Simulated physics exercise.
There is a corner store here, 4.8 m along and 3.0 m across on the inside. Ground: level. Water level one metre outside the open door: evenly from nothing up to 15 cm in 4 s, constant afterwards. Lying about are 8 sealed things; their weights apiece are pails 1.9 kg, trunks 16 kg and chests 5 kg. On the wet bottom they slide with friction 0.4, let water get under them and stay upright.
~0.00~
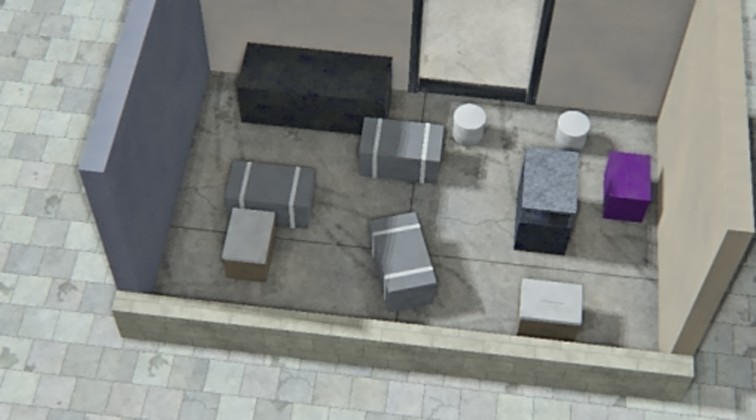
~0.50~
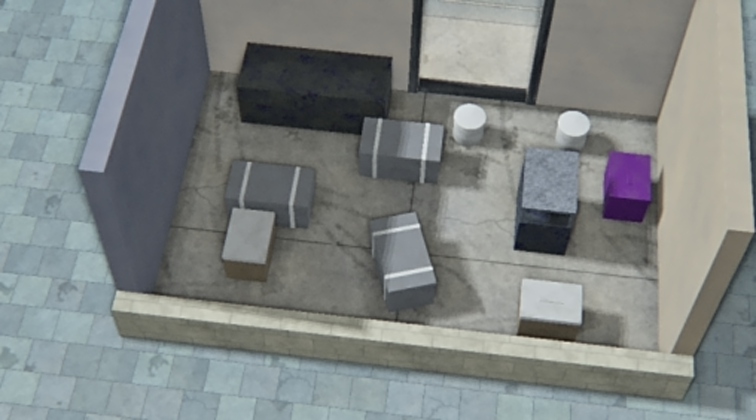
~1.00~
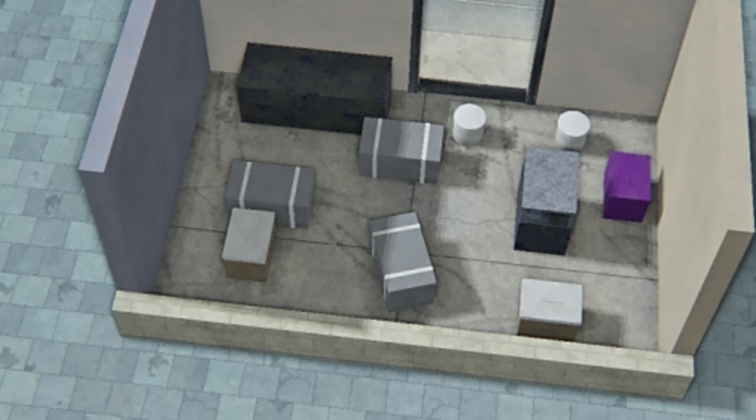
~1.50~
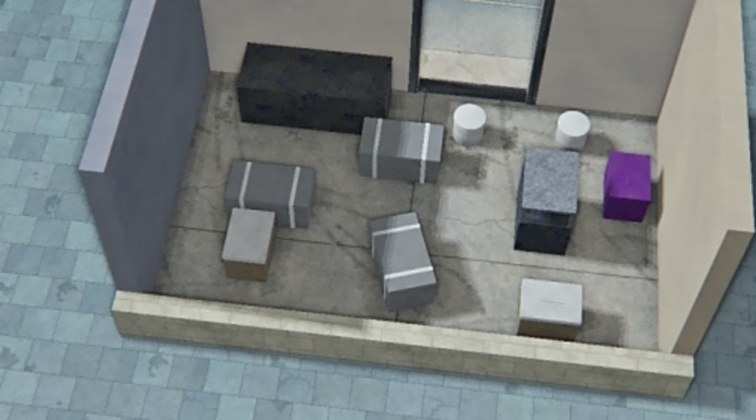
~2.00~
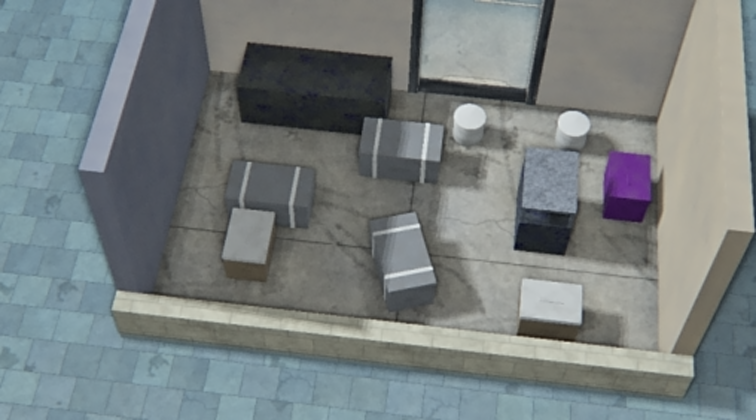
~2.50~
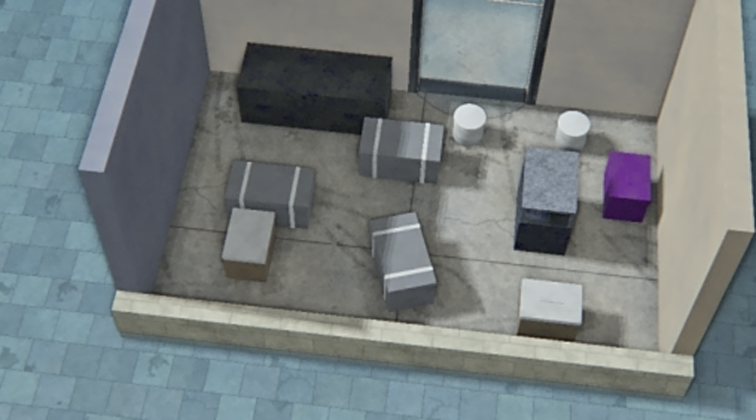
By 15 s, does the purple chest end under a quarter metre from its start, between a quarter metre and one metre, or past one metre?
Past one metre.
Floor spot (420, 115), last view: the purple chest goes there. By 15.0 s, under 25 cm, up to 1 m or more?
Short answer, it is taken a long way.
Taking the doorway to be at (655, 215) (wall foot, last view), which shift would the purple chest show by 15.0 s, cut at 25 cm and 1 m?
Under that change the purple chest is pushed well away.
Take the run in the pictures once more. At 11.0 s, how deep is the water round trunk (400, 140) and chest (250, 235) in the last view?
First roughly 7 cm, second roughly 6 cm.
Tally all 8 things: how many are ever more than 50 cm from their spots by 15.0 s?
I count 8 of them.
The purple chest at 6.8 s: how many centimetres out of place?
I'd put it at around 10 cm.
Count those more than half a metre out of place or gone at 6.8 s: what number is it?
At that time I count 2.
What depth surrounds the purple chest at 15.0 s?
Roughly 12 cm deep.
After 3.5 s the purple chest is near (630, 175), 0.0 m from its start, aground; 0 afloat.
After 6.8 s the purple chest is near (642, 177), 0.1 m from its start, aground; 1 afloat.
After 11.0 s the purple chest is near (599, 104), 0.9 m from its start, afloat; 7 afloat.
After 15.0 s the purple chest is near (427, 286), 2.4 m from its start, afloat; 8 afloat.
